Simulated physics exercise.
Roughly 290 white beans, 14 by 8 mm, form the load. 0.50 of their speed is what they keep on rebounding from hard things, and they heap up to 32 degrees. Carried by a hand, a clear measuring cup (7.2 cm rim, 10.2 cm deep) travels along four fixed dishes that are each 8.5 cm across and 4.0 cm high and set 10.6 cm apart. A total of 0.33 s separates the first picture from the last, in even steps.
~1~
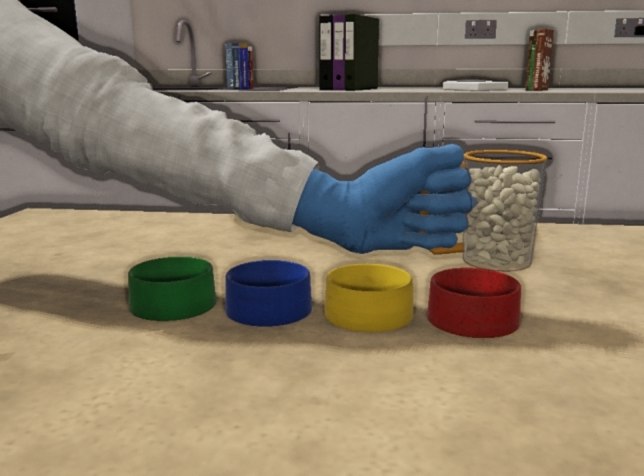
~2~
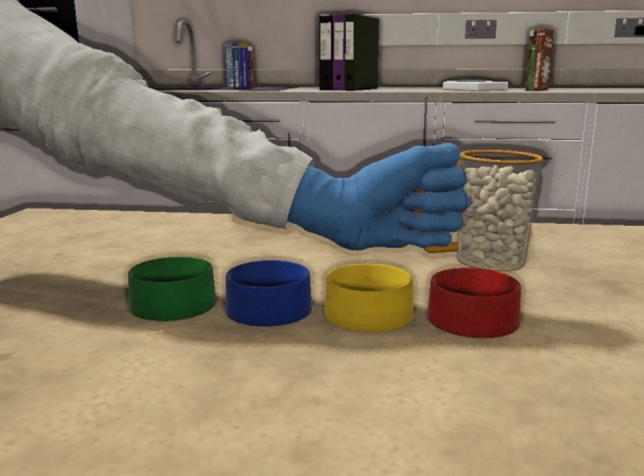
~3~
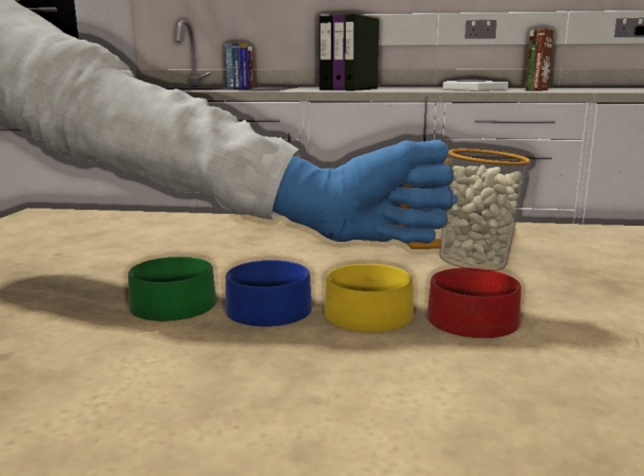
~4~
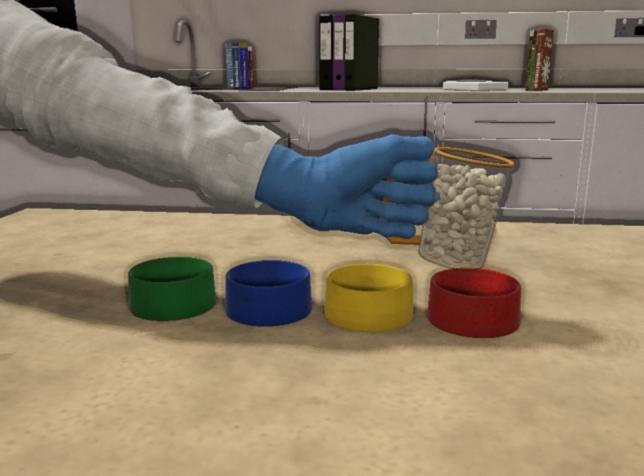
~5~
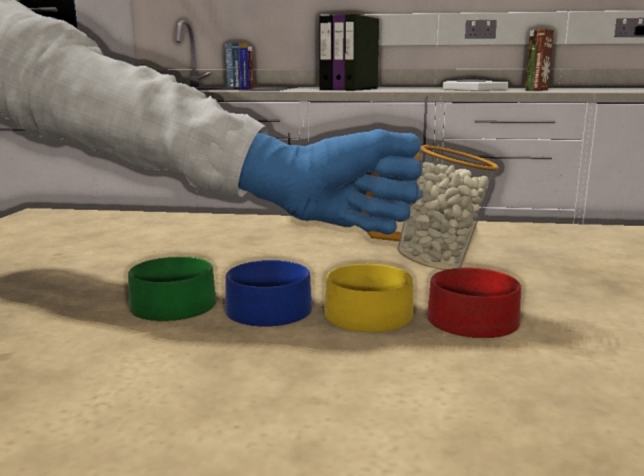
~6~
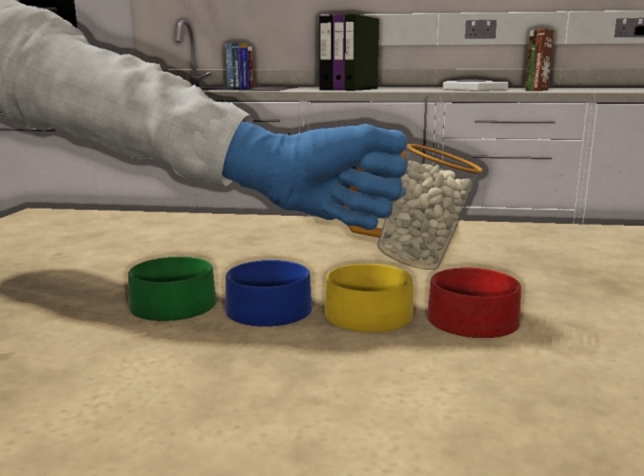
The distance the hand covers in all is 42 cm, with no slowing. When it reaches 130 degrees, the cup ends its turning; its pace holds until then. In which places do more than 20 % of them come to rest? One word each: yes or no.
Red dish: No; blue dish: No; green dish: Yes; yellow dish: No; counter: Yes.
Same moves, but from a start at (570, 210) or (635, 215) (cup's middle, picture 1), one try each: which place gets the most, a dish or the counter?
Largest amount - try one: Green, try two: Blue.
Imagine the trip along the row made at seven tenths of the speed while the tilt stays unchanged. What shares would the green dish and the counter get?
Shares: Green 50, counter 20.
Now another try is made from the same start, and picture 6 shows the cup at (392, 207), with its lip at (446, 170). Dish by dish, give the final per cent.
It'd finish with red at 0, blue at 0, green at 70 and yellow at 0.
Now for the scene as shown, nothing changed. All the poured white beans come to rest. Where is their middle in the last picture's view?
Around (160, 289).
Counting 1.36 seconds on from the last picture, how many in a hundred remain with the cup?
Close to 85 in a hundred.
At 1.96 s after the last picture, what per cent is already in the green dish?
Close to 70 per cent at that point.
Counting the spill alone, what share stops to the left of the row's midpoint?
That works out to close to 100 per cent.
Then, 0.81 s after the last picture, tilt 70 degrees; cup holds 100 %.
Then, 1.36 s after the last picture, tilt 105 degrees; cup holds 85 %, green 10 %.
Then, 1.96 s after the last picture, tilt 130 degrees; cup holds 0 %, green 70 %.
In the end, red 0 %, blue 0 %, green 65 %, yellow 0 %, counter 30 %.
